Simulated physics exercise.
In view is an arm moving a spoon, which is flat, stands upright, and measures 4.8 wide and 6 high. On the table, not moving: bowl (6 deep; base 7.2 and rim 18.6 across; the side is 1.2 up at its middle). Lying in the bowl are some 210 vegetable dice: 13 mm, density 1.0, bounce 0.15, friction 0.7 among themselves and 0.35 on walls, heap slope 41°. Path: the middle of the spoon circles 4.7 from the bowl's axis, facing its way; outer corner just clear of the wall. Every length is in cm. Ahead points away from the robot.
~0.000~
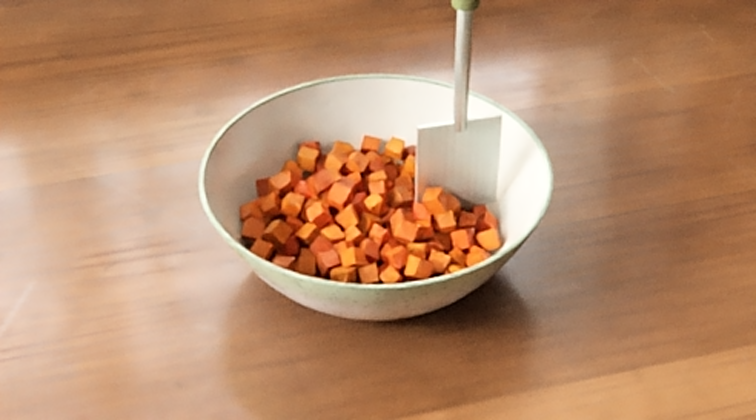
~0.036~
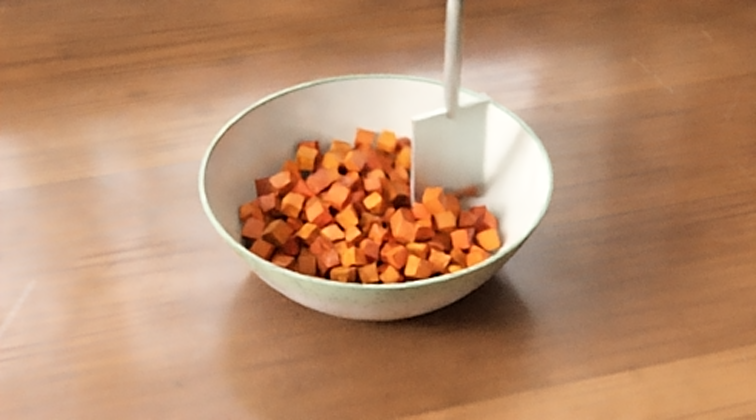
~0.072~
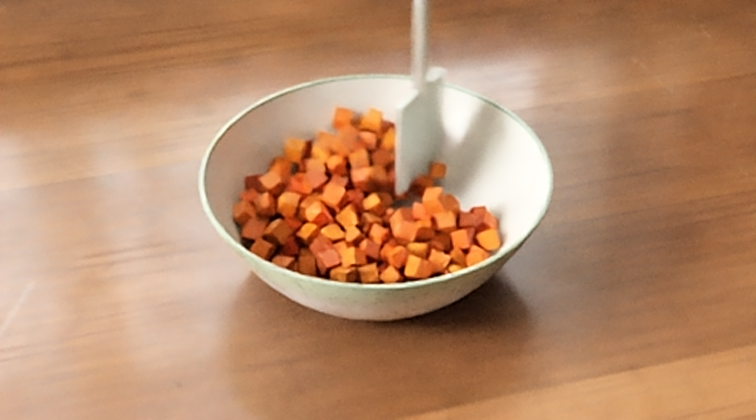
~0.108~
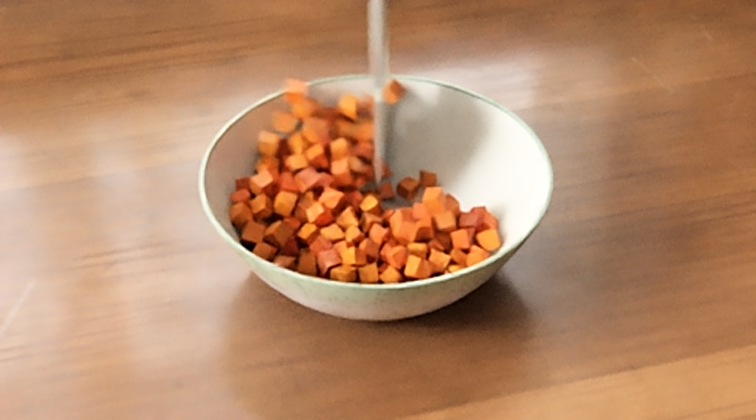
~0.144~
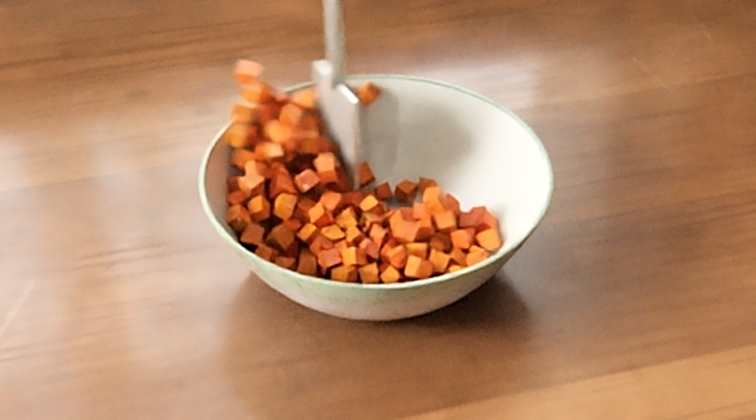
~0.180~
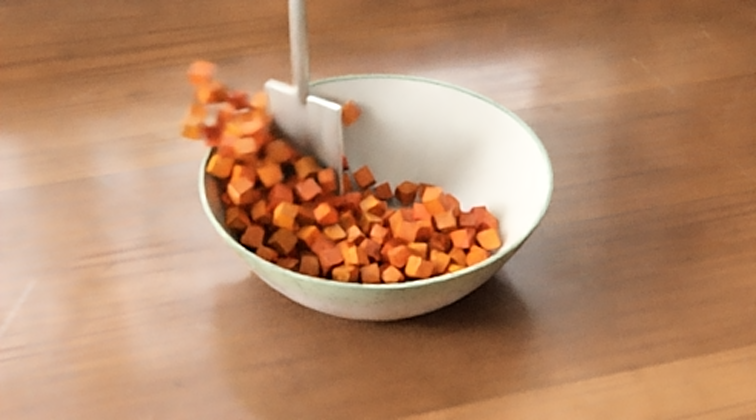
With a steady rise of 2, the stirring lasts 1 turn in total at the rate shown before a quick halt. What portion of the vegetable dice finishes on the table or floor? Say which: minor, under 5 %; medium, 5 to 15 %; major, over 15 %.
That would be a major share.
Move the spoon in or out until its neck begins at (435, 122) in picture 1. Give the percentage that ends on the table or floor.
Table or floor share: Near 15 %.
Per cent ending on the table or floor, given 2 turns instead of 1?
Roughly 45 per cent.
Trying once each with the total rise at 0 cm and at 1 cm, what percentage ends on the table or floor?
I'd reckon around 35 and 35 per cent.
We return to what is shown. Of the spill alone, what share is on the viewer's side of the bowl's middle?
Around 70 %.
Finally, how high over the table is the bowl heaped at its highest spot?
About 5.0 cm.
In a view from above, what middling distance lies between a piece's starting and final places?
About 4 cm.
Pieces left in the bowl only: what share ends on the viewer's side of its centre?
Close to 50 in a hundred.
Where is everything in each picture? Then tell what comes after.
Spoon neck at (461, 97), 0° round; upper third of the load around (355, 218), from x 250 to 490, top at y 150; 213 in the bowl, in the first frame.
Spoon neck at (453, 84), 13° round; upper third of the load around (357, 211), from x 250 to 490, top at y 140, in the second frame.
Spoon neck at (421, 64), 43° round; upper third of the load around (354, 201), from x 245 to 490, top at y 110, in the third frame.
Spoon neck at (379, 55), 73° round; upper third of the load around (328, 185), from x 240 to 490, top at y 90, in the fourth frame.
Spoon neck at (336, 57), 103° round; upper third of the load around (290, 180), from x 240 to 490, top at y 75; 212 in the bowl, 1 in flight or on the tool, in the fifth frame.
Spoon neck at (302, 71), 132° round; upper third of the load around (265, 185), from x 195 to 490, top at y 75; 208 in the bowl, 5 in flight or on the tool, in the sixth frame.
By 0.28 s, 217° round, highest piece 8 above the table; 193 in the bowl, 4 on the table or floor, 16 in flight or on the tool.
By 0.38 s, 301° round, highest piece 8 above the table; 178 in the bowl, 25 on the table or floor, 10 in flight or on the tool.
By 0.63 s, 0° round, highest piece 5 above the table; 168 in the bowl, 45 on the table or floor.
By 1.33 s, 0° round, highest piece 5 above the table; 168 in the bowl, 45 on the table or floor.
Final count, 168 in the bowl, 45 on the table or floor. That is 21 % on the table or floor.
